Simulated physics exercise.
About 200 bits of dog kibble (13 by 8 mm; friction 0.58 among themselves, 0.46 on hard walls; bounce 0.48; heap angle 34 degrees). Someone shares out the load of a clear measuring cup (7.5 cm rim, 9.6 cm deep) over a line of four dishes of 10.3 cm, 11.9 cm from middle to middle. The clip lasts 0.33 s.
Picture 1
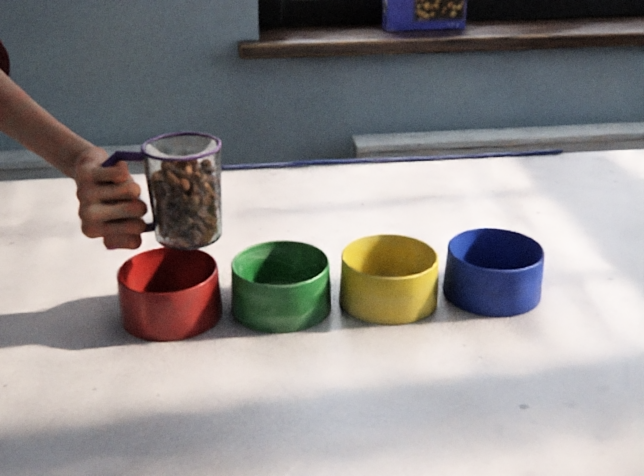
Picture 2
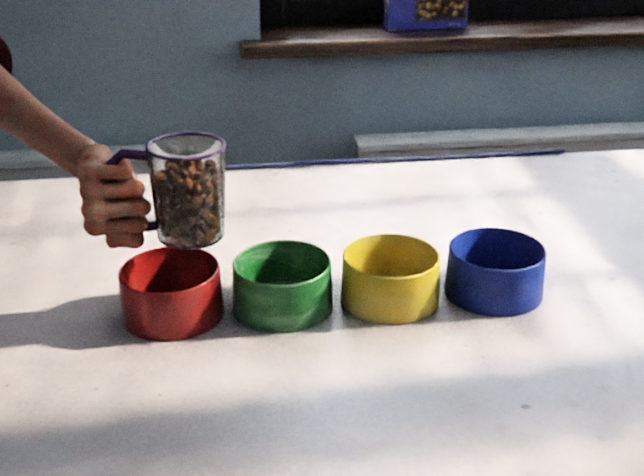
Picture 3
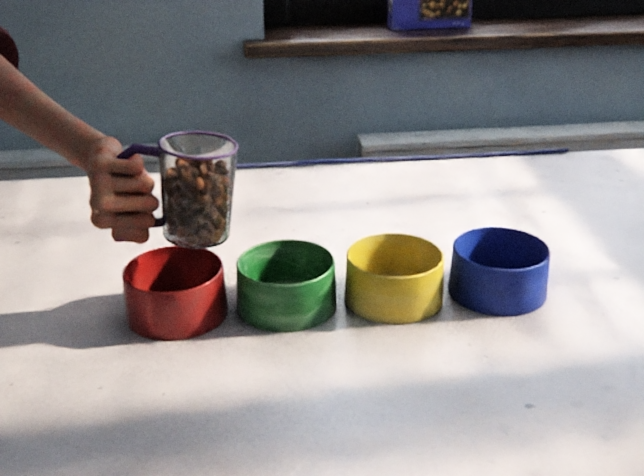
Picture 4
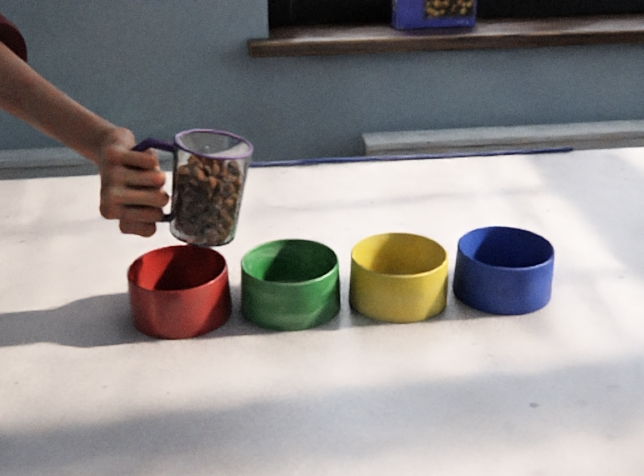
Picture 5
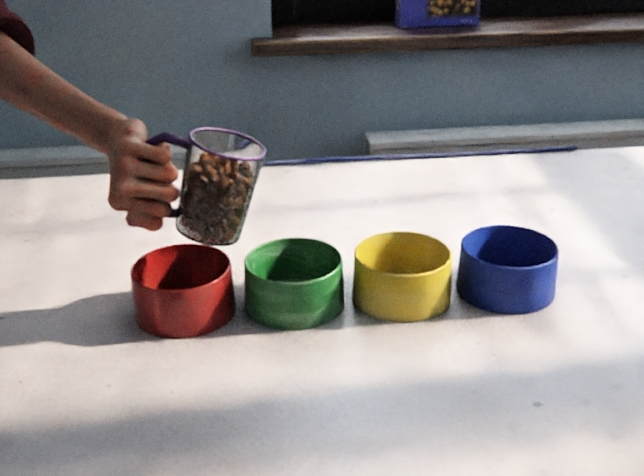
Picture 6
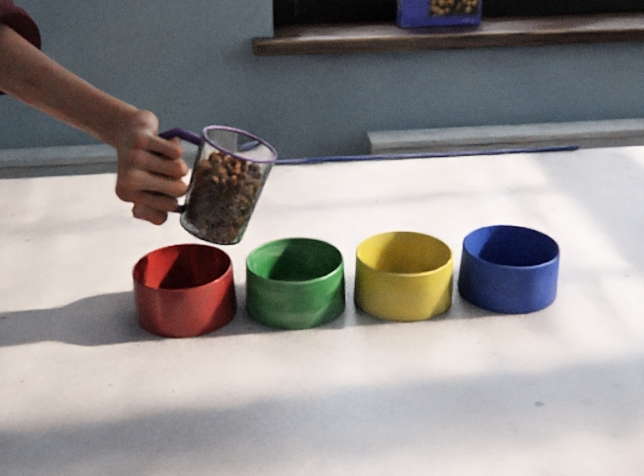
A hand held a clear cup of small brown pieces above a row of red, green, yellow and blue dishes, then moved it slightly right while gradually tilting it to the right.
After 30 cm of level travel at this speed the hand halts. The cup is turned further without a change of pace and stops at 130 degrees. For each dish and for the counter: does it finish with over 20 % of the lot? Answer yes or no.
Red dish: No; blue dish: No; green dish: No; yellow dish: Yes; on the counter: No.
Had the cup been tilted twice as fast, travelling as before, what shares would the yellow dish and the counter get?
Yellow 10; counter 30.
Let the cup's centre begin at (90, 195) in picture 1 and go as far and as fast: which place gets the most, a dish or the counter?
The winner: Green.
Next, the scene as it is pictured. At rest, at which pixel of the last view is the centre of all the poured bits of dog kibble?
Around (410, 276).
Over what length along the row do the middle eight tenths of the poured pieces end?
Roughly 6 cm.
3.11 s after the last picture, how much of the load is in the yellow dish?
Near 100 per cent so far.
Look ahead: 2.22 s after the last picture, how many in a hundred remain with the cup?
Some 0 per cent of the load.
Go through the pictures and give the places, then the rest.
In the first frame, cup at (185, 191), tilt 0 degrees, lip at (220, 144), moved 0.0 cm; middle of the pieces at (184, 208); red dish at (168, 269); green dish at (280, 262); yellow dish at (390, 255); blue dish at (496, 249).
In the second frame, cup at (189, 191), tilt 1 degrees, lip at (224, 145), moved 0.2 cm; middle of the pieces at (187, 207).
In the third frame, cup at (197, 190), tilt 6 degrees, lip at (237, 147), moved 0.7 cm; middle of the pieces at (194, 206).
In the fourth frame, cup at (208, 189), tilt 11 degrees, lip at (251, 149), moved 1.3 cm; middle of the pieces at (203, 205).
In the fifth frame, cup at (218, 188), tilt 16 degrees, lip at (265, 152), moved 1.9 cm; middle of the pieces at (211, 203).
In the sixth frame, cup at (225, 187), tilt 21 degrees, lip at (276, 155), moved 2.5 cm; middle of the pieces at (217, 202); red dish at (183, 266); green dish at (295, 259); yellow dish at (404, 252); blue dish at (511, 246).
Then, 1.33 s after the last picture, tilt 124 degrees; cup holds 55 %, yellow 45 %.
Then, 2.22 s after the last picture, tilt 130 degrees; cup holds 0 %, yellow 100 %.
Then, 3.11 s after the last picture, tilt 130 degrees; cup holds 0 %, yellow 100 %.
In the end, red 0 %, blue 0 %, green 0 %, yellow 100 %, counter 0 %.
